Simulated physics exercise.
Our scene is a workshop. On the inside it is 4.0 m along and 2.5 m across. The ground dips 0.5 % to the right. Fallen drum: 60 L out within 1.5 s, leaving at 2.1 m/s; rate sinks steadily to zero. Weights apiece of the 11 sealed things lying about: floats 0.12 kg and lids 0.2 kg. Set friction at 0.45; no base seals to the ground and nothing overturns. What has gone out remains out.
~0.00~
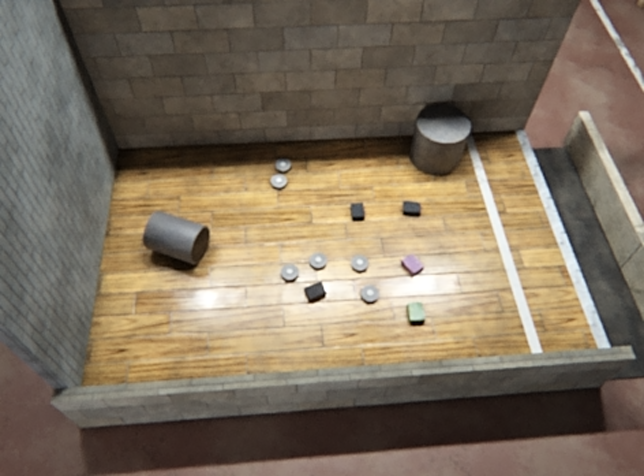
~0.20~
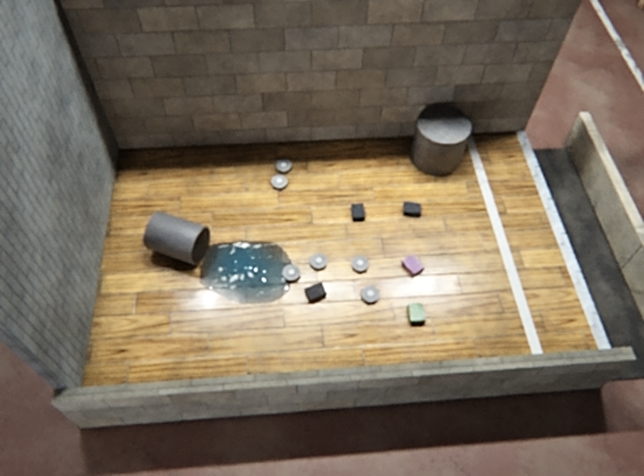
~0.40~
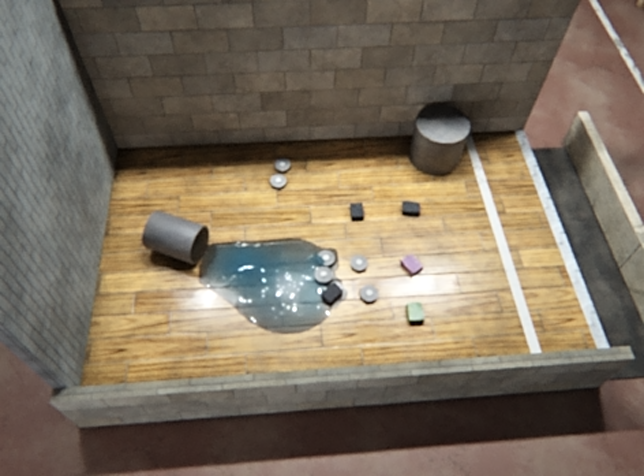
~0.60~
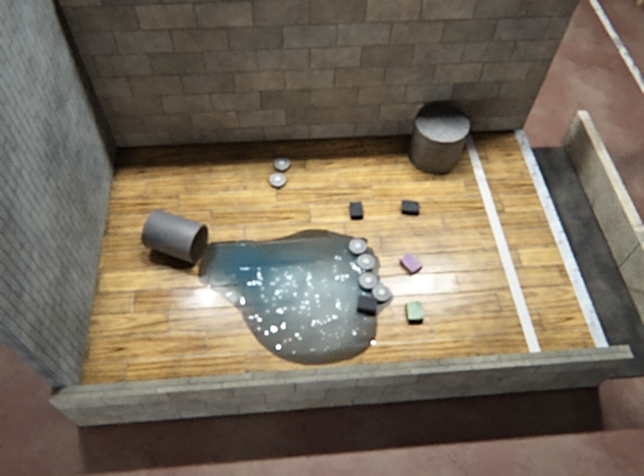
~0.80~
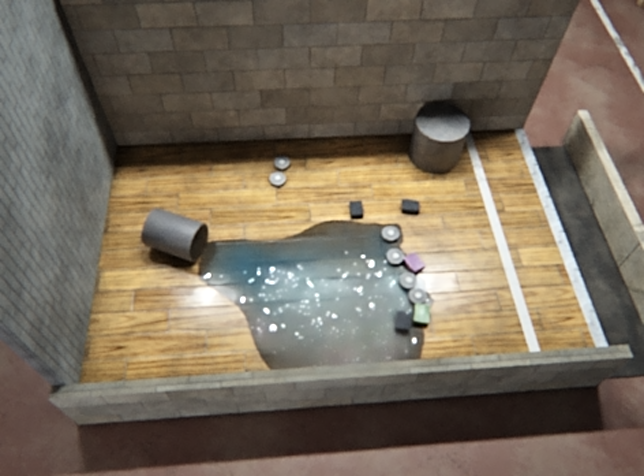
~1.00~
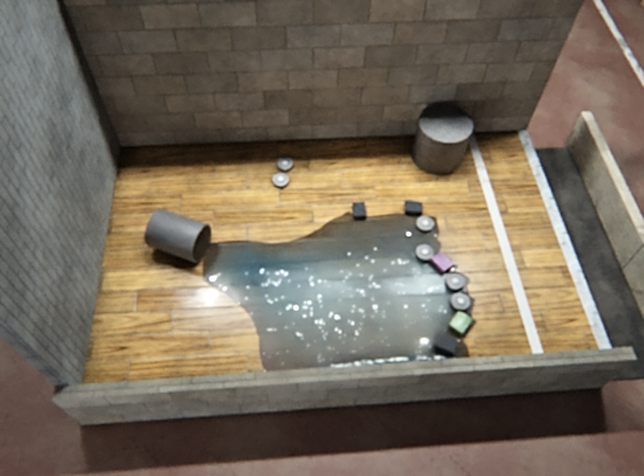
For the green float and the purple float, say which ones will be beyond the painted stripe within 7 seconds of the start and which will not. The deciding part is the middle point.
Verdict: The green float succeeds; the purple float succeeds.
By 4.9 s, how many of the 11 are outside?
The number is 6.
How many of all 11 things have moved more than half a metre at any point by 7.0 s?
7 in all.
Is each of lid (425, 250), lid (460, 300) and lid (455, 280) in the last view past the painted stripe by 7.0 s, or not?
First got there, second got there, third got there.
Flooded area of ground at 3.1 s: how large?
Roughly 1.5 m2.
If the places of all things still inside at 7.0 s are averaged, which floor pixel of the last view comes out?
Roughly at (367, 190).
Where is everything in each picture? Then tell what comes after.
The first picture shows the green float at (417, 311), on the bottom; the purple float at (413, 263), on the bottom; 0.0 m2 under water; 0 of 11 have shifted.
The second picture shows the green float at (417, 312) rests on the ground; the purple float at (413, 264), on the bottom; water covers 0.4 m2; 0 of 11 have shifted.
The third picture shows the green float at (416, 311), on the bottom; the purple float at (412, 263) rests on the ground; 0.7 m2 under water; 3 of 11 have shifted.
The fourth picture shows the green float at (415, 310), on the bottom; the purple float at (411, 262) rests on the ground; 1.3 m2 under water; 5 of 11 have shifted.
The fifth picture shows the green float at (422, 313), on the bottom, 7 cm from its start; the purple float at (414, 262) rests on the ground; water covers 1.9 m2; 6 of 11 have shifted.
The sixth picture shows the green float at (461, 322), on the bottom, 35 cm from its start; the purple float at (443, 261) rests on the ground, 25 cm from its start; 2.4 m2 under water; 7 of 11 have shifted.
After 1.4 s the green float is near (545, 340), 1.0 m from its start, aground; the purple float is near (502, 251), 0.8 m from its start, aground; 3 of 11 are over the mark; 2 afloat.
After 3.1 s the green float has gone out; the purple float has gone out; 7 of 11 are over the mark; 0 afloat.
After 4.9 s the green float has gone out; the purple float has gone out; 7 of 11 are over the mark; 0 afloat.
After 7.0 s the green float has gone out; the purple float has gone out; 7 of 11 are over the mark; 0 afloat.
